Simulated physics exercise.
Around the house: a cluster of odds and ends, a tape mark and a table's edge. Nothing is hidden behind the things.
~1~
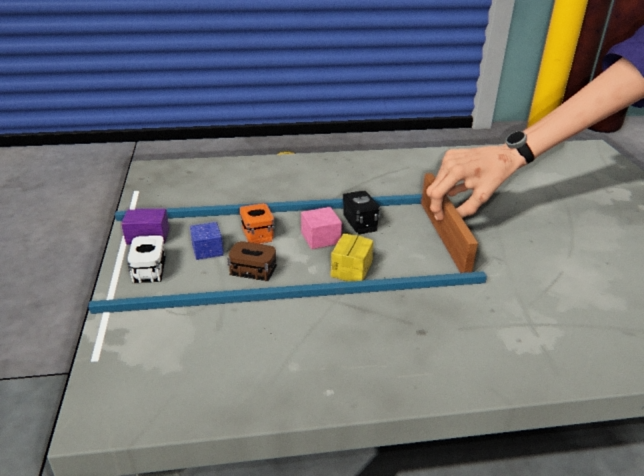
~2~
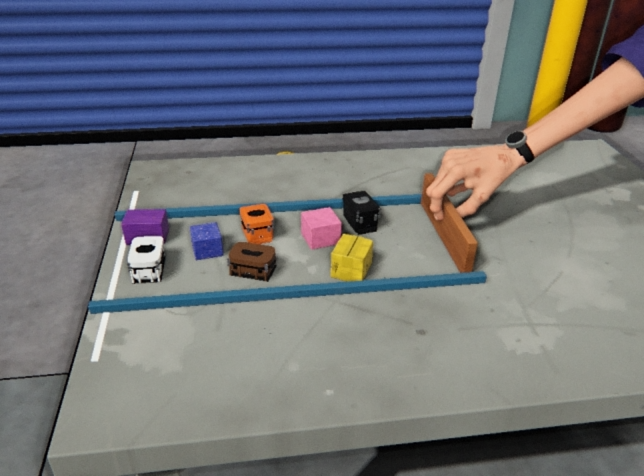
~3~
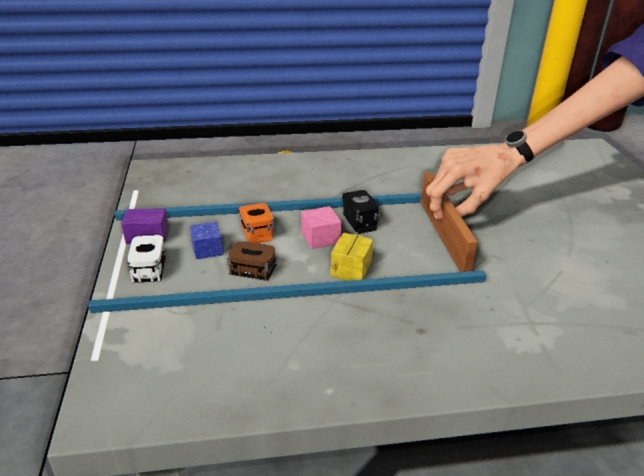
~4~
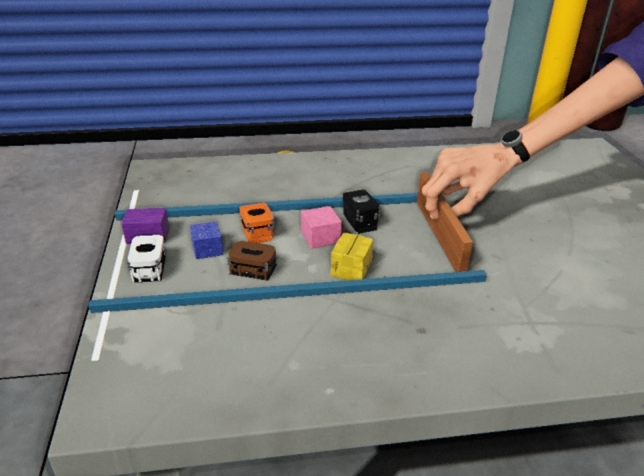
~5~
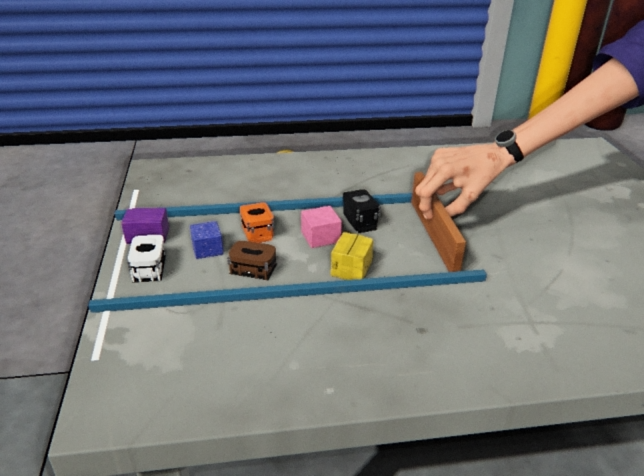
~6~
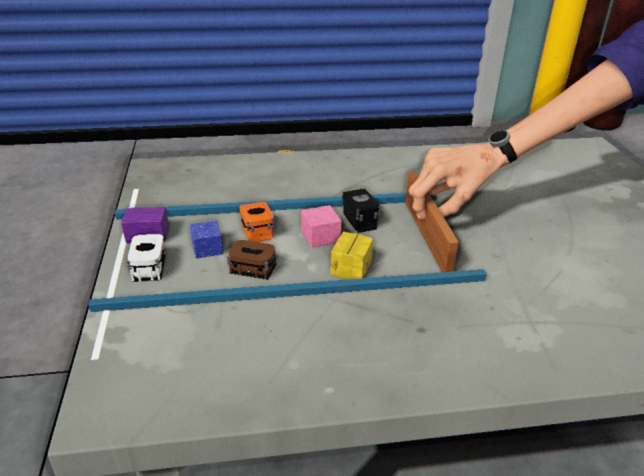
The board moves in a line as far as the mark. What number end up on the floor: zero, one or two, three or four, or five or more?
Outcome: The number that fall off is five or more.
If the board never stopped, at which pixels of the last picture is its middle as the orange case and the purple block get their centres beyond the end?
At (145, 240) for the orange case; at (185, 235) for the purple block.
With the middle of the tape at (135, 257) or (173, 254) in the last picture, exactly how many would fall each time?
Down on the floor: 5 and 2.
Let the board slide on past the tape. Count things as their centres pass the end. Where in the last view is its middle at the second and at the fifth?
First at (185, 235), next at (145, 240).
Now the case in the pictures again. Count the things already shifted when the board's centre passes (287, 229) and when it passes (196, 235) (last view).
5 and 8.
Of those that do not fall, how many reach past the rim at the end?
Overhanging: 3.
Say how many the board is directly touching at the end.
That makes 3.
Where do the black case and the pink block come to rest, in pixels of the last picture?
First (110, 223), then (99, 253).
Soon after, none off yet; purple block at rest near (146, 225); white case at rest near (147, 258); blue block at rest near (206, 239).
After that, none off yet; purple block at rest near (145, 225); white case displaced a little near (128, 262); blue block displaced about its own width near (160, 245).
In the end, the number that fall off is five or more; gone, orange case, brown case, blue block, white case and purple block.
